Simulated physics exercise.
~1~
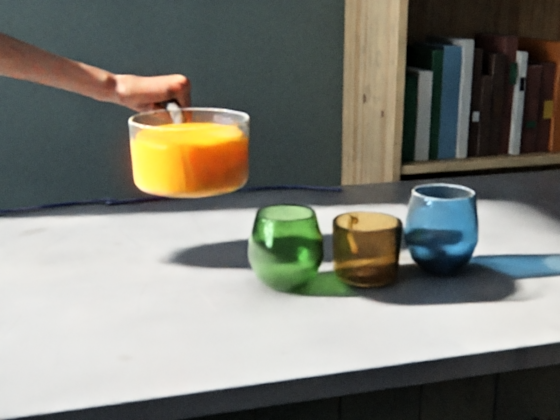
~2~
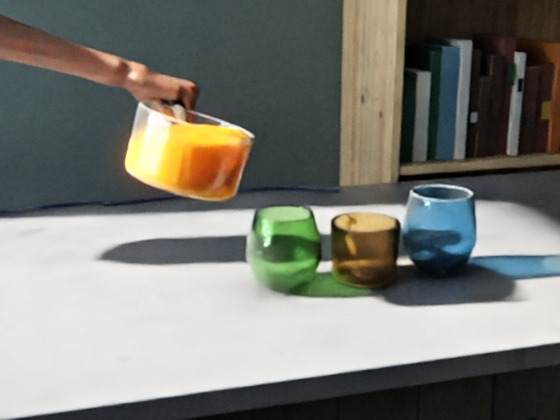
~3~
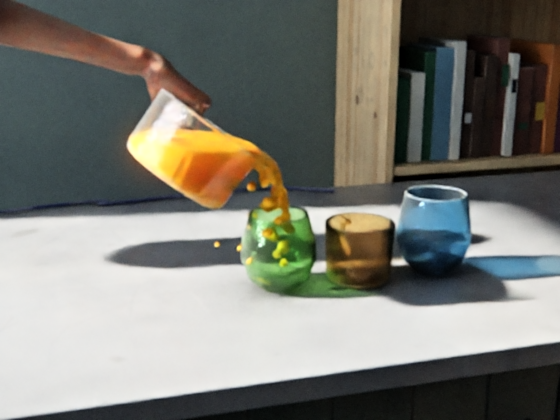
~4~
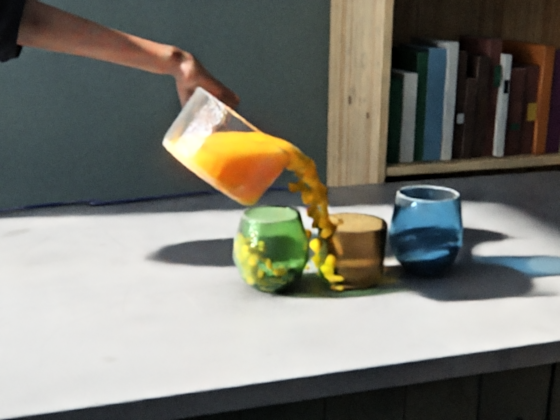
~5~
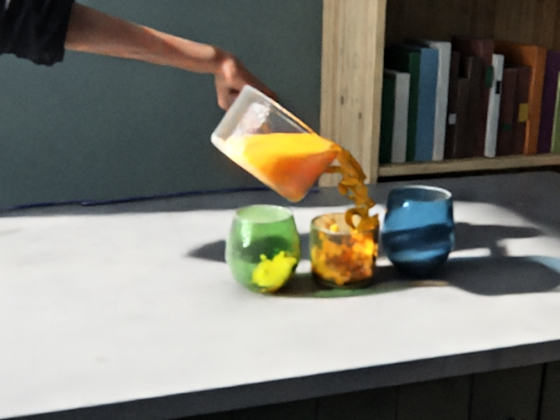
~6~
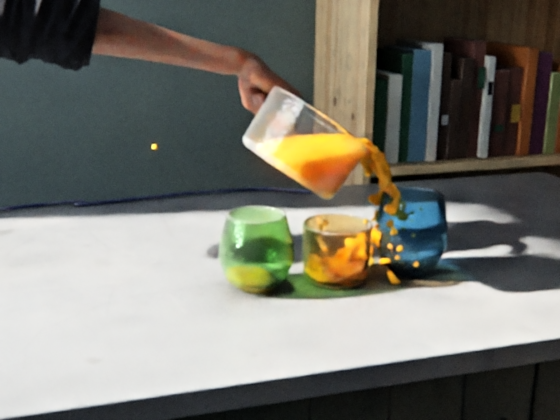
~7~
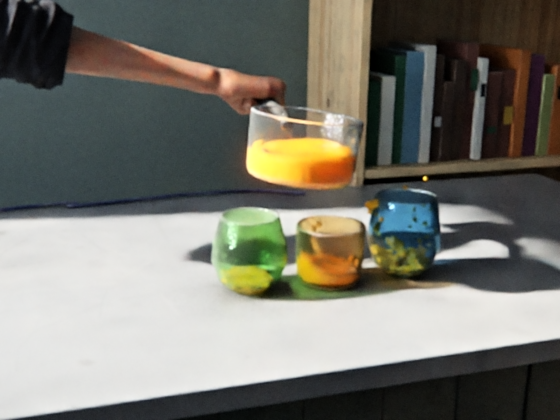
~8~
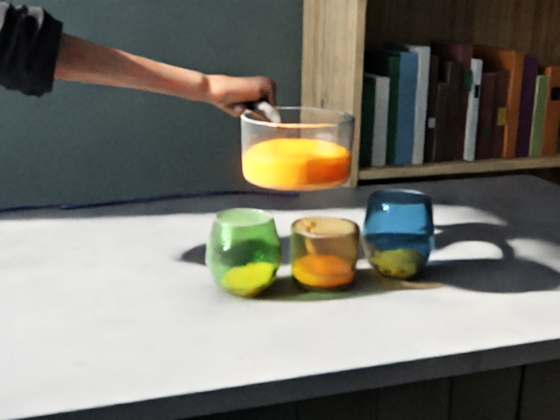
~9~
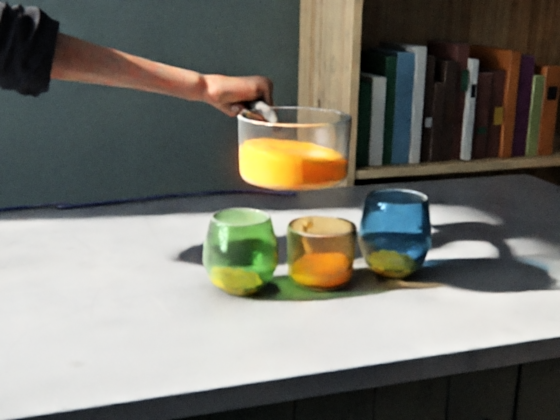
A bare forearm reaches in from the left, holding a clear pot of bright orange juice above a pale worktop, seen from the front and slightly above. Below stand three empty vessels, a green glass, a short amber mug and a blue glass, with books shelved behind at right. The hand tips the pot rightward and pours into the green glass, scattering some drops. Still tilted, it moves right along the row, filling the amber mug partly, then the blue glass. The pot is levelled, still holding juice, and each vessel ends with a shallow portion.
